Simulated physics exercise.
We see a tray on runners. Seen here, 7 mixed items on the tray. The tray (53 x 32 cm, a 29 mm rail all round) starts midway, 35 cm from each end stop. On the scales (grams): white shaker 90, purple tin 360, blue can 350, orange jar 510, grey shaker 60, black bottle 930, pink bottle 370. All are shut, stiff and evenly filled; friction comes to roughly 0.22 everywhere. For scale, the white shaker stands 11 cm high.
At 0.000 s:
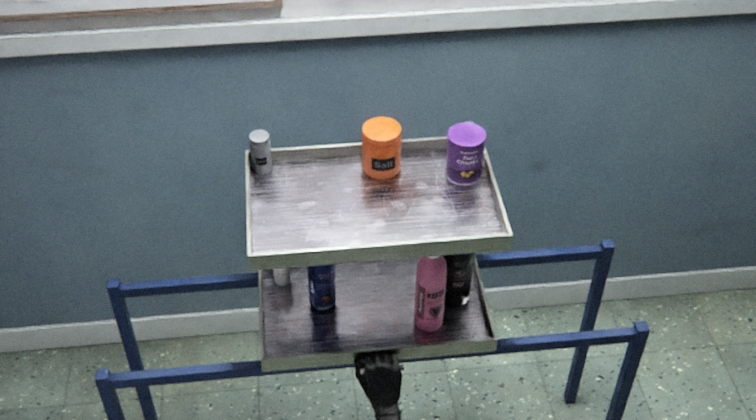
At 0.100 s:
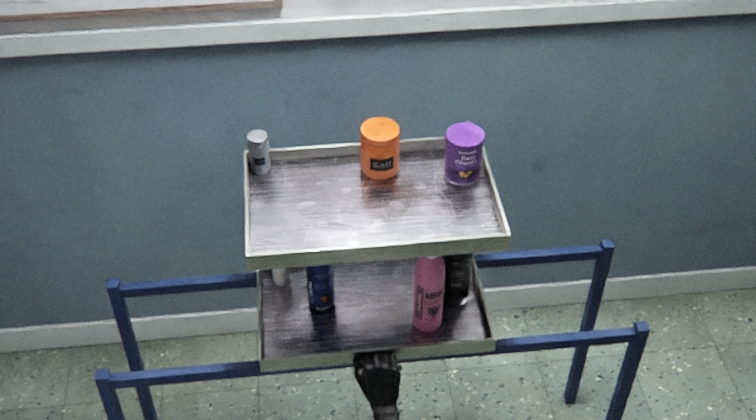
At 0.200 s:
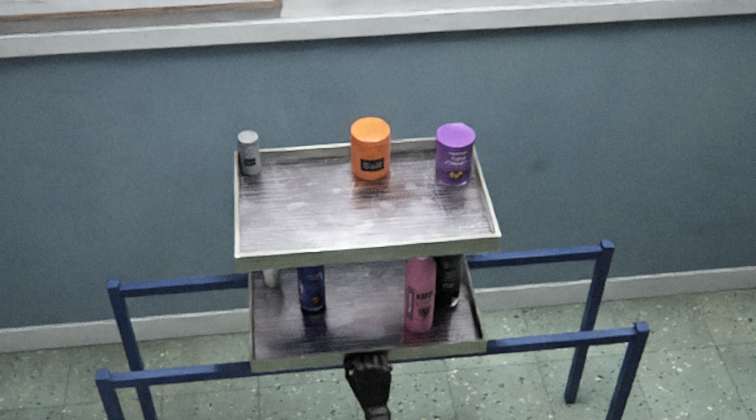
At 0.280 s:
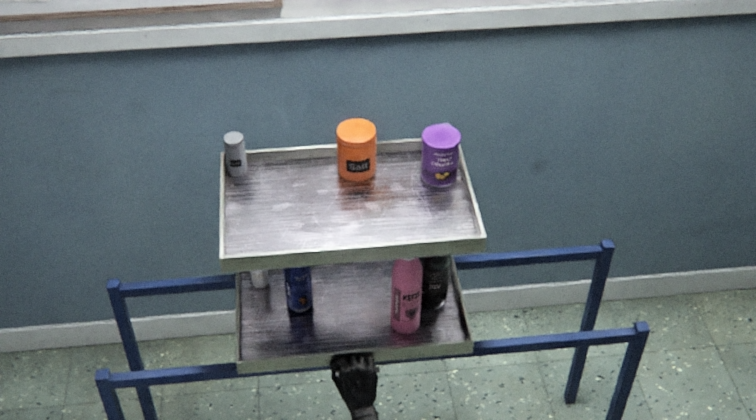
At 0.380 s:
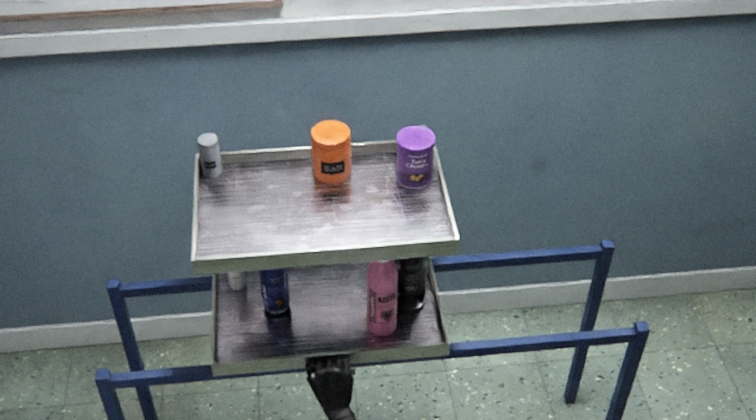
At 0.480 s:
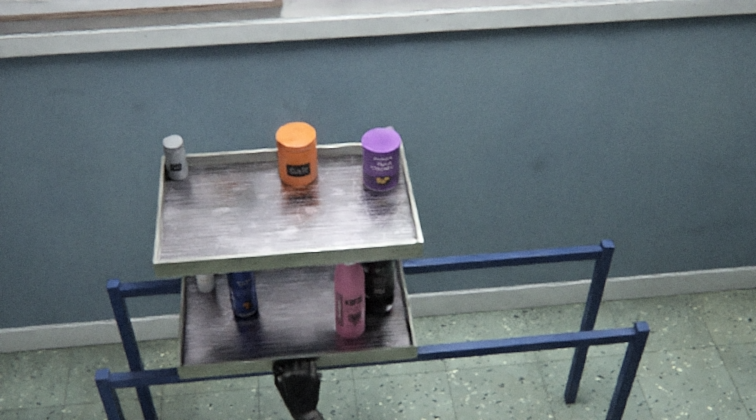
Two-level tray of closed containers sliding left along blue rails, slowly at first, with a black mechanical hand at its lower edge.
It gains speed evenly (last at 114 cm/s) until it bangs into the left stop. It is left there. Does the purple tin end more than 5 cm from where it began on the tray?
The purple tin leaves its spot.
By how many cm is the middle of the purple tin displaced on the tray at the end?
Some 29 cm.
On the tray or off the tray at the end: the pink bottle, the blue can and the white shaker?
The pink bottle is still on the tray; the blue can finishes off the tray; the white shaker finishes off the tray.
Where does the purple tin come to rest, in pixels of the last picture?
Around (175, 175).
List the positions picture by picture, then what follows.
In the first frame, tray midway; purple tin (465, 154).
In the second frame, tray midway; orange jar (380, 149); grey shaker (259, 152).
In the third frame, tray 2 cm left; pink bottle (420, 287).
In the fourth frame, tray 6 cm left; blue can (298, 282).
In the fifth frame, tray 11 cm left; orange jar (331, 152); grey shaker (210, 156).
In the sixth frame, tray 19 cm left; purple tin (381, 160).
After 0.78 s, tray 35 cm left; purple tin slid 13 cm near (246, 170); white shaker on its side; grey shaker leaning 62°.
After 0.88 s, tray 35 cm left; white shaker now off the tray; purple tin slid 20 cm near (214, 172); blue can leaning 47°.
After 1.18 s, tray 35 cm left; blue can and grey shaker now off the tray; purple tin slid 29 cm near (175, 175); black bottle slid 29 cm.
After 1.38 s, tray 35 cm left; purple tin slid 29 cm near (175, 175); black bottle slid 29 cm; pink bottle slid 29 cm.
At rest (1.8 s), off the tray, white shaker, blue can and grey shaker; not toppled but over 5 cm from the start, purple tin, orange jar, black bottle and pink bottle. In the last view, purple tin near (175, 175).
